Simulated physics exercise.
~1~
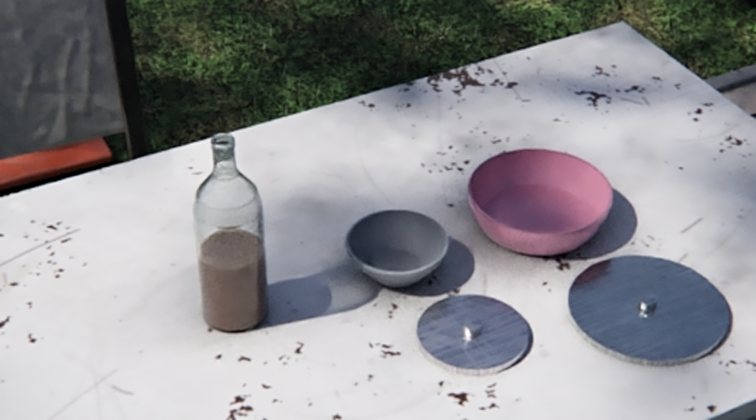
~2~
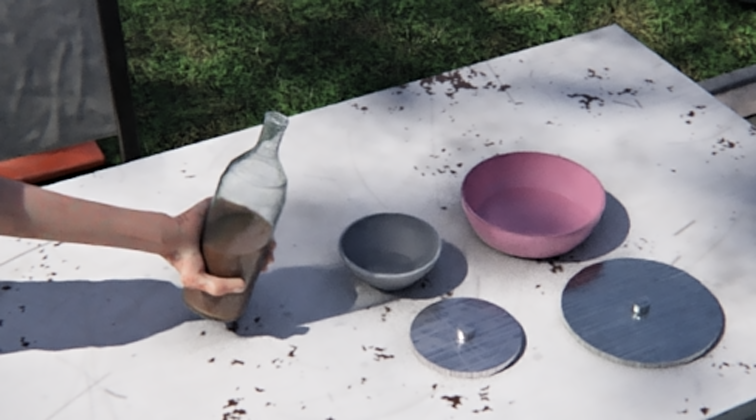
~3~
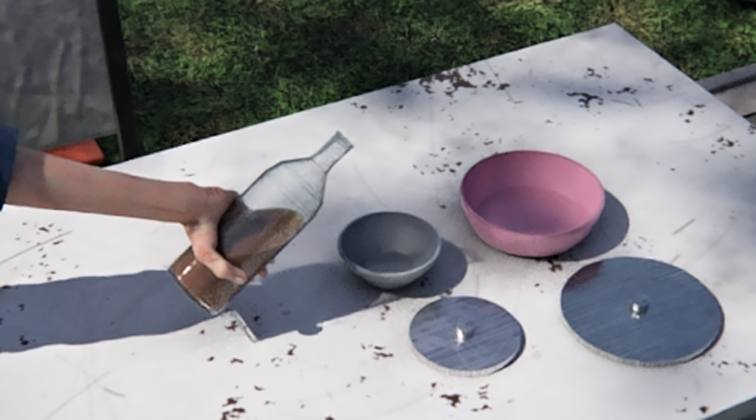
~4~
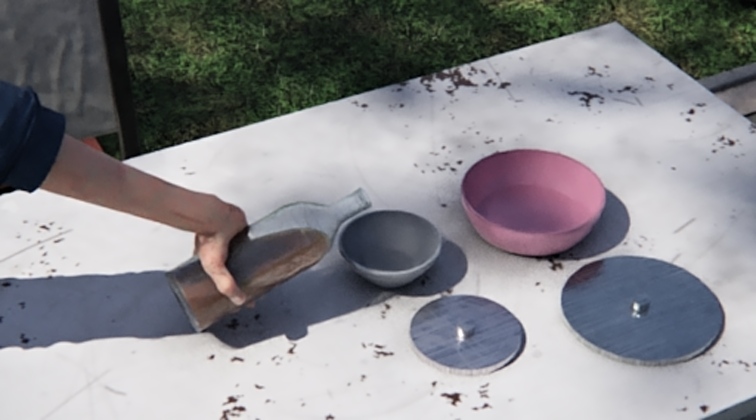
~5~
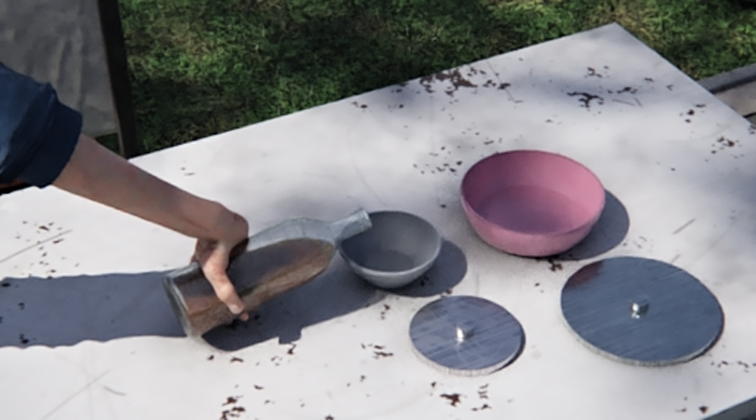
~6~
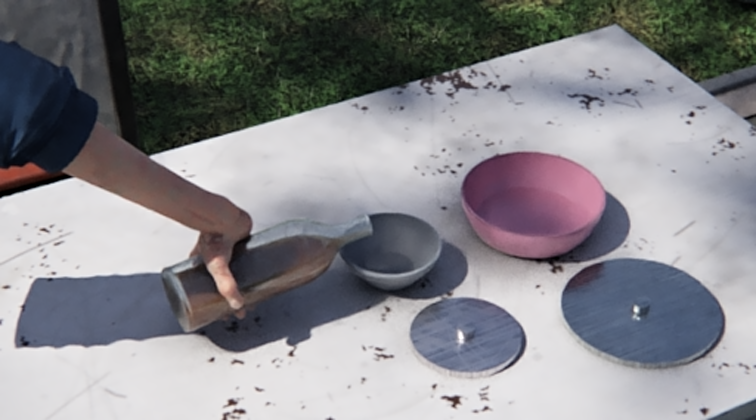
A hand lifts a bottle of brown powder and tilts it rightward beside a gray bowl.
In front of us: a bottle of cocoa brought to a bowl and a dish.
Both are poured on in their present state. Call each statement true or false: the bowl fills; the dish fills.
Bowl fills - true; dish fills - true.
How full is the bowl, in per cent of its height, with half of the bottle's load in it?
By my reckoning it's around 75 percent.
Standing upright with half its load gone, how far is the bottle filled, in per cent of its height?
Fill height: Near 20 per cent.
Soon after, the cocoa goes into the bowl.
Later, the cocoa goes into the dish.
In the end, the bowl has its share inside; the dish has its share inside.
